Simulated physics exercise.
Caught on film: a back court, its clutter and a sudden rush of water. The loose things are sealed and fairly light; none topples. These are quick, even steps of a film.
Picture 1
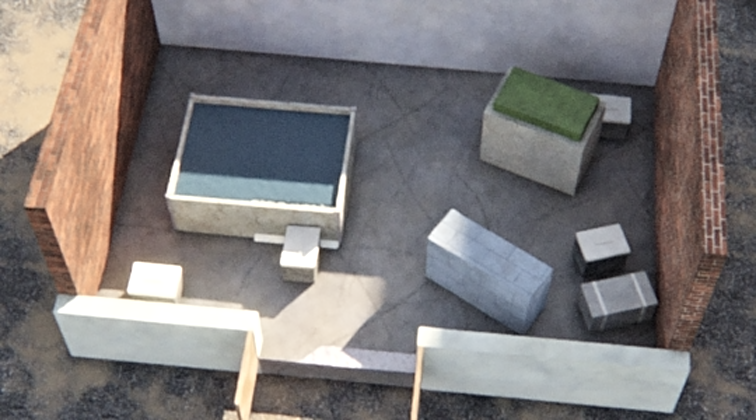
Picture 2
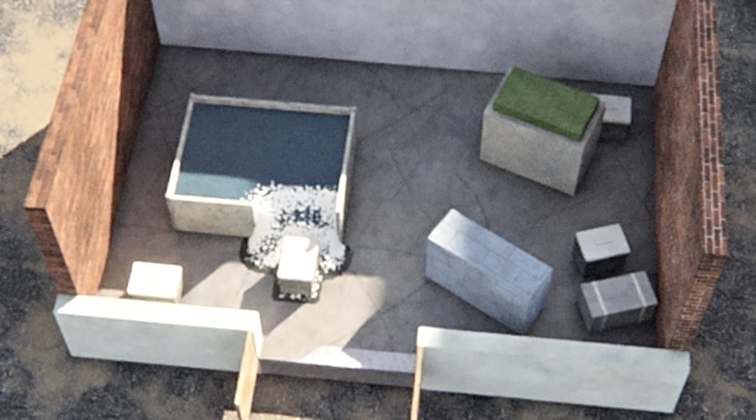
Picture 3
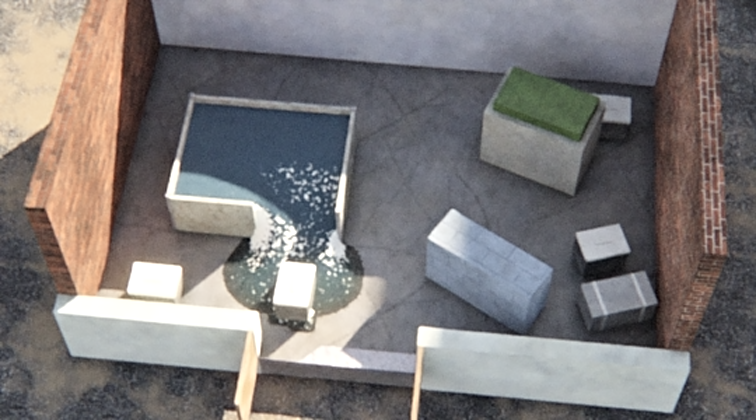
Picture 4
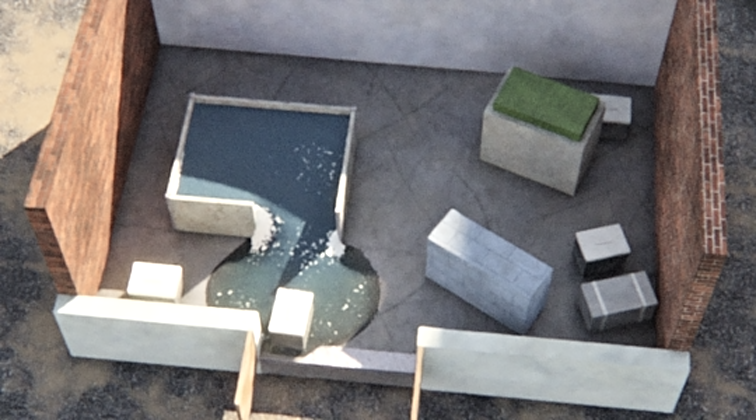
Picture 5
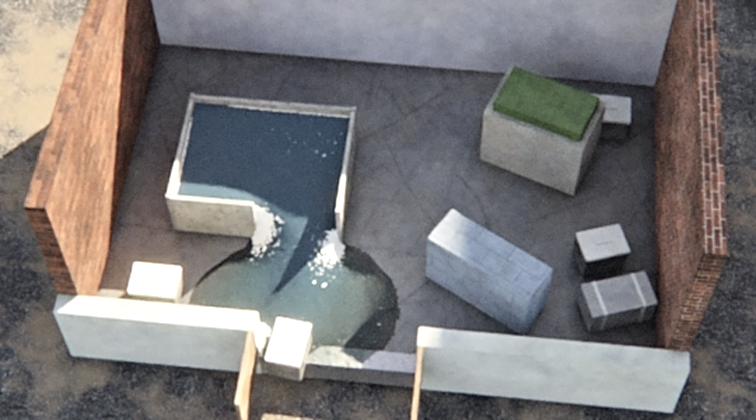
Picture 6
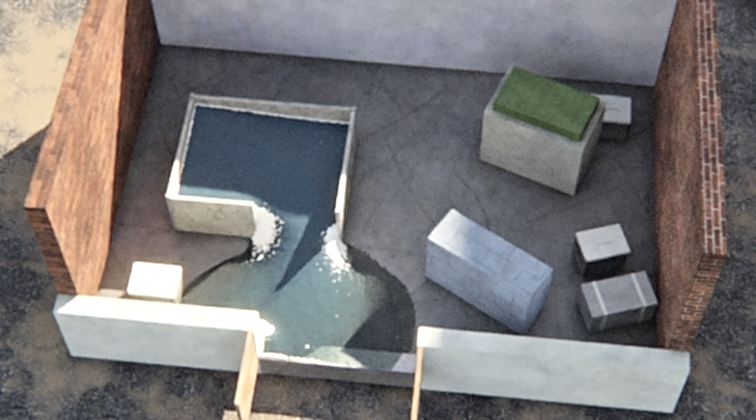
In a walled court, water bursts from a raised tank and pushes a pale block out the gateway.
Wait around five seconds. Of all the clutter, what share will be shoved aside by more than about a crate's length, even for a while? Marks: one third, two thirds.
Share: From one to two thirds.
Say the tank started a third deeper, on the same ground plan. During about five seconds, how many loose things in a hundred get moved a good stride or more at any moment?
Roughly 40 per cent.
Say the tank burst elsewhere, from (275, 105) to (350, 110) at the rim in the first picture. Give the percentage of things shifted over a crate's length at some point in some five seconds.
Close to 80 %.
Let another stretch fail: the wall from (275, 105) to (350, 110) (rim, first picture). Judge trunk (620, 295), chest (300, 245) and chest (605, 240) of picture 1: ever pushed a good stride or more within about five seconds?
In that order: Pushed that far, under that, swept aside.
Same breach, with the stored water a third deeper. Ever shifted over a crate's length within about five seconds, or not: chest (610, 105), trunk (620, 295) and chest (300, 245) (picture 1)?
As listed: Less than that, no, moved that far.
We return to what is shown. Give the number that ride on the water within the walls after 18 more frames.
The number is 0.
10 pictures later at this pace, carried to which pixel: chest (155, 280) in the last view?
Around (140, 224).
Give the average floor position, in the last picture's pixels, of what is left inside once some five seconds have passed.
Near (495, 184).
A moment on, 1 of 5 are well off their spots; 0 afloat.
Next, 2 of 5 are well off their spots; 0 afloat.
Later, 2 of 5 are well off their spots; 0 afloat.
In the end, 2 of 5 are well off their spots, and 2 have been at some point; 1 afloat.
